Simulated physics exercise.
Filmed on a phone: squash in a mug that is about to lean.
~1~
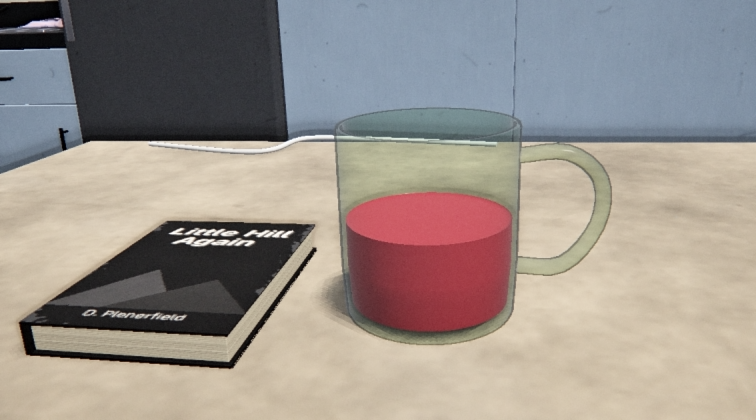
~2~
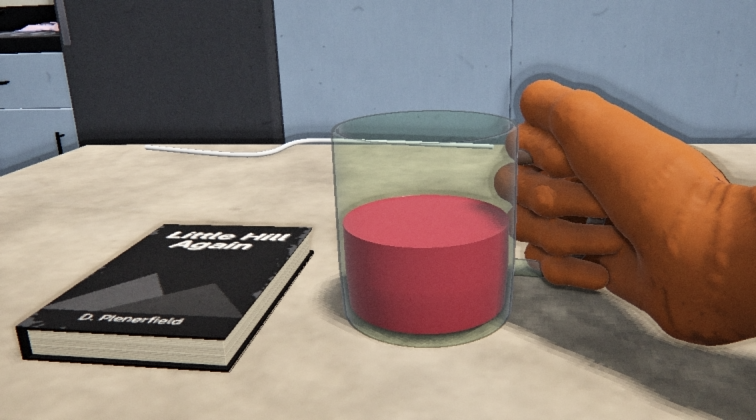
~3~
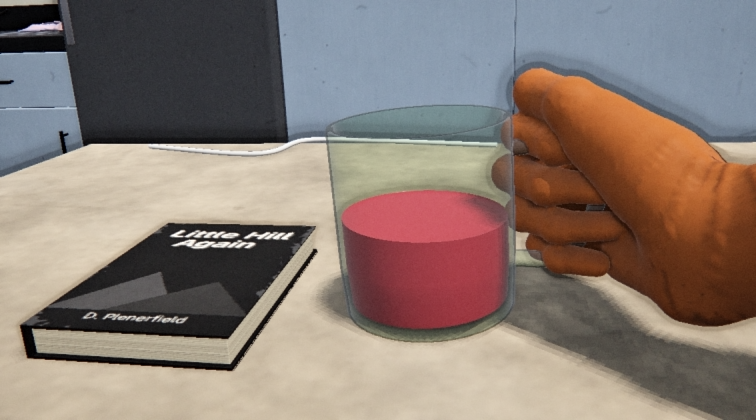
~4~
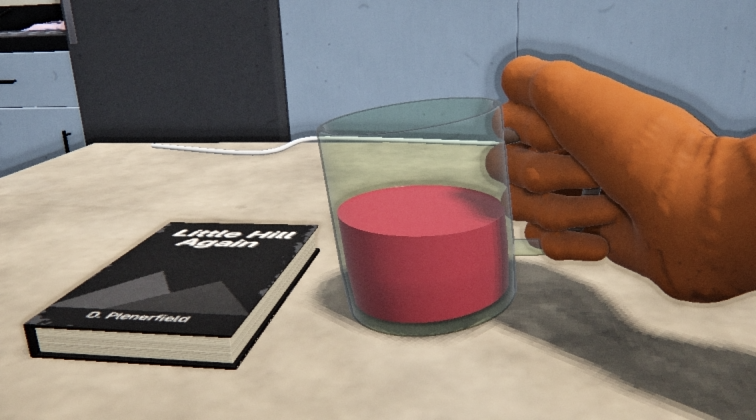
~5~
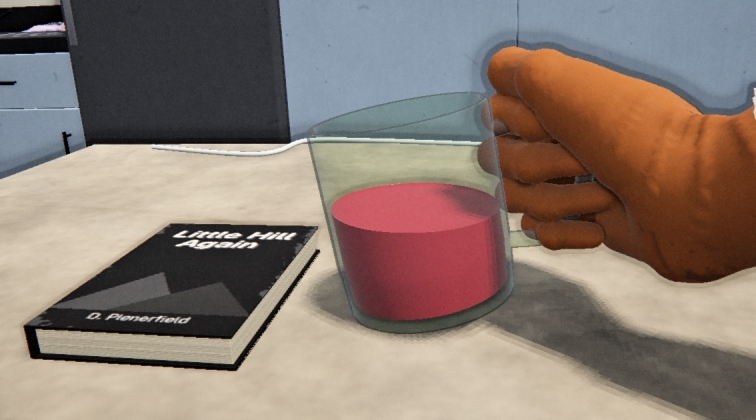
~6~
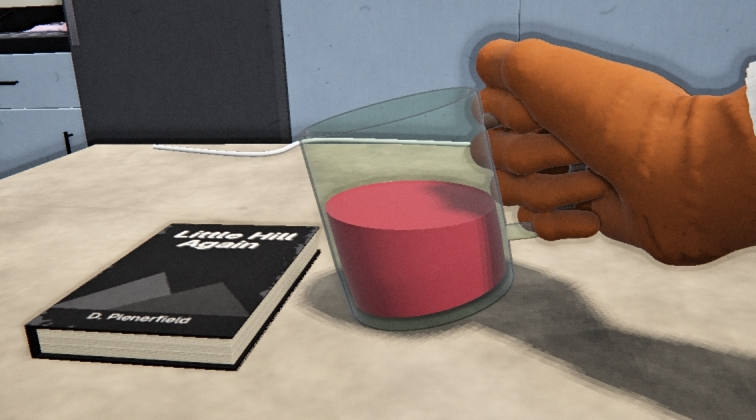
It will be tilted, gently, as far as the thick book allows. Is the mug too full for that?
The mug spills.
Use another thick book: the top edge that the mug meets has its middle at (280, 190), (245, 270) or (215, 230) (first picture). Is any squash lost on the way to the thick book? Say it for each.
In turn: Loses none, slops over, leaks.
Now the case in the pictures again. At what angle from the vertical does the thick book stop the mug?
About 60°.
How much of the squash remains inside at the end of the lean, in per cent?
I make it 65 per cent.
Soon after, the mug leans by about 35°; nothing has left it.
Later, the mug leans by about 55°; some has gone over its rim; nearly all of the squash is inside.
In the end, the mug leans by about 60°, against the thick book; some has gone over its rim; about two thirds of the squash is inside.
